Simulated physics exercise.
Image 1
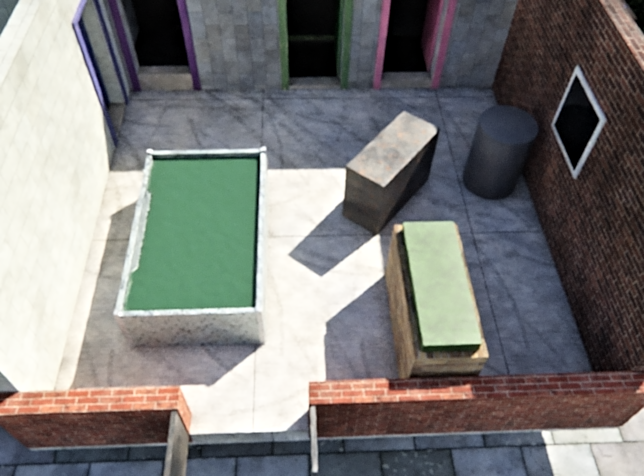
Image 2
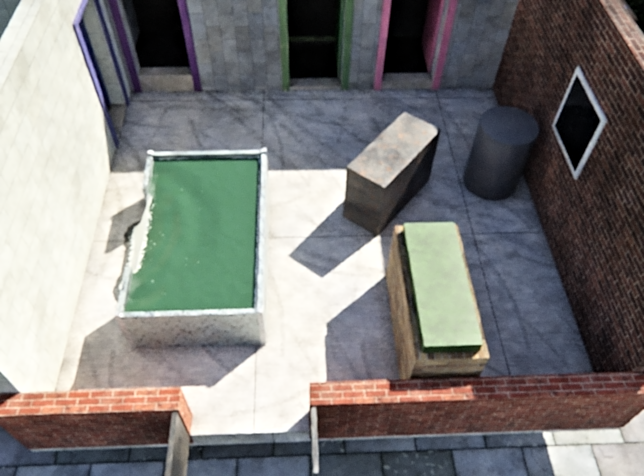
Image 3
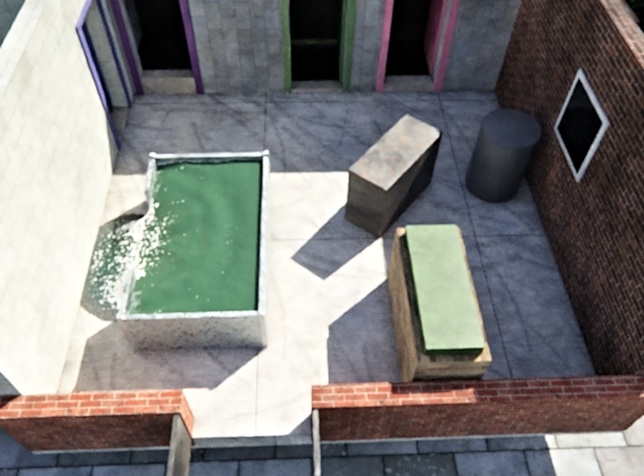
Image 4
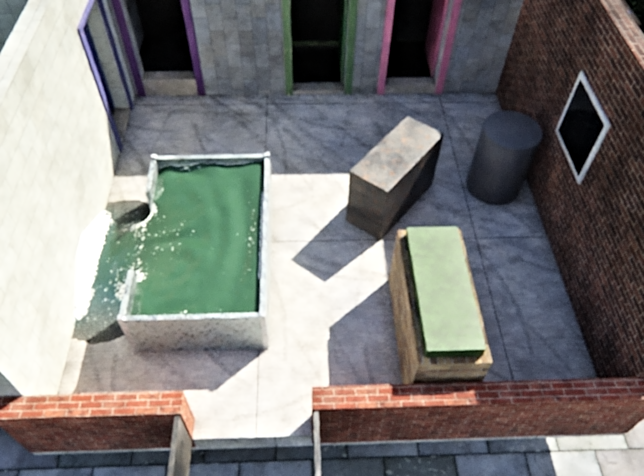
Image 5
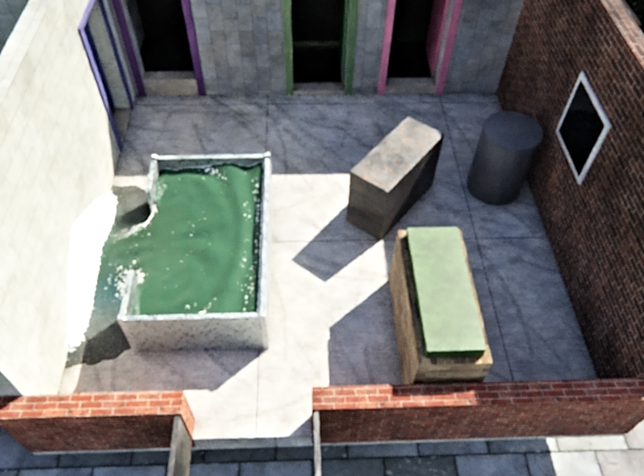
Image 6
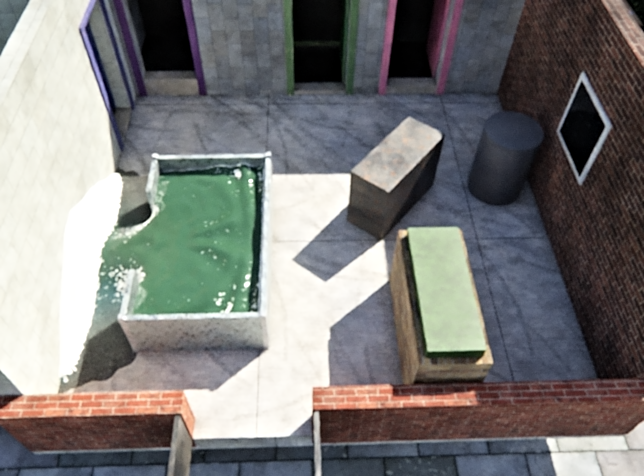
Walled yard seen from above, with green water lying still in a tank, then bursting through its left side and spreading outward.
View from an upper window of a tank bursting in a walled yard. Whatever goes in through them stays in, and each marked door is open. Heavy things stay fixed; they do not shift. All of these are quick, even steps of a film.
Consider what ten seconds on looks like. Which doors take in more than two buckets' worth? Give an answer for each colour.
The green door does not; the purple door does not; the pink door does not; the blue door does.
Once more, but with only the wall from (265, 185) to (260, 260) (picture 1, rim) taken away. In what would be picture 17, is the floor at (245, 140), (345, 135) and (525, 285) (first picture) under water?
One by one: Unsoaked; waterlogged; waterlogged.
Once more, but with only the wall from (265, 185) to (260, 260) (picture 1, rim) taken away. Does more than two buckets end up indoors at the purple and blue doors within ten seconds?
Check - purple: Comes out below; blue: Comes out below.
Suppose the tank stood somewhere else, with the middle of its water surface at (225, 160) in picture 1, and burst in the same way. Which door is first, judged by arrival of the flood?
The one you want is the one in blue.
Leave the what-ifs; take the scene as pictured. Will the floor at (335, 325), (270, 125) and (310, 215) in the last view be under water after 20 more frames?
In turn: Flooded, covered, no water.
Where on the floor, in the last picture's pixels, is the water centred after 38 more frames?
I'd say near (260, 233).
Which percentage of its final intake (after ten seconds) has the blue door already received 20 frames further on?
Around 10 percent.
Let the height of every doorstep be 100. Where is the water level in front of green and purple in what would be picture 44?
About 70 %, then 40 %.
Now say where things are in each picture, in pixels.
In the first picture, still water in the water tank at (200, 227).
In the second picture, the front is at a hidden place, out from the gap at (147, 249).
In the third picture, the front is at (86, 300), out from the gap at (150, 254).
In the fourth picture, water pours out at (151, 255) and has run to (75, 330).
In the fifth picture, water pours out at (152, 255) and has run to (67, 361).
In the sixth picture, water pours out at (152, 254) and has run to (61, 385).
A moment on, water covers 20 % of the floor; the green door not reached, the purple door not reached, the pink door not reached, the blue door wet at the sill, nothing in.
Next, water covers 35 % of the floor; the green door not reached, the purple door wet at the sill, nothing in, the pink door not reached, the blue door wet at the sill, nothing in.
Then, water covers 55 % of the floor; the green door wet at the sill, nothing in, the purple door wet at the sill, nothing in, the pink door wet at the sill, nothing in, the blue door under two buckets in.
Later, water covers 85 % of the floor; the green door wet at the sill, nothing in, the purple door wet at the sill, nothing in, the pink door wet at the sill, nothing in, the blue door over two buckets in.
In the end, water covers 95 % of the floor; the green door under two buckets in, the purple door wet at the sill, nothing in, the pink door wet at the sill, nothing in, the blue door over two buckets in.
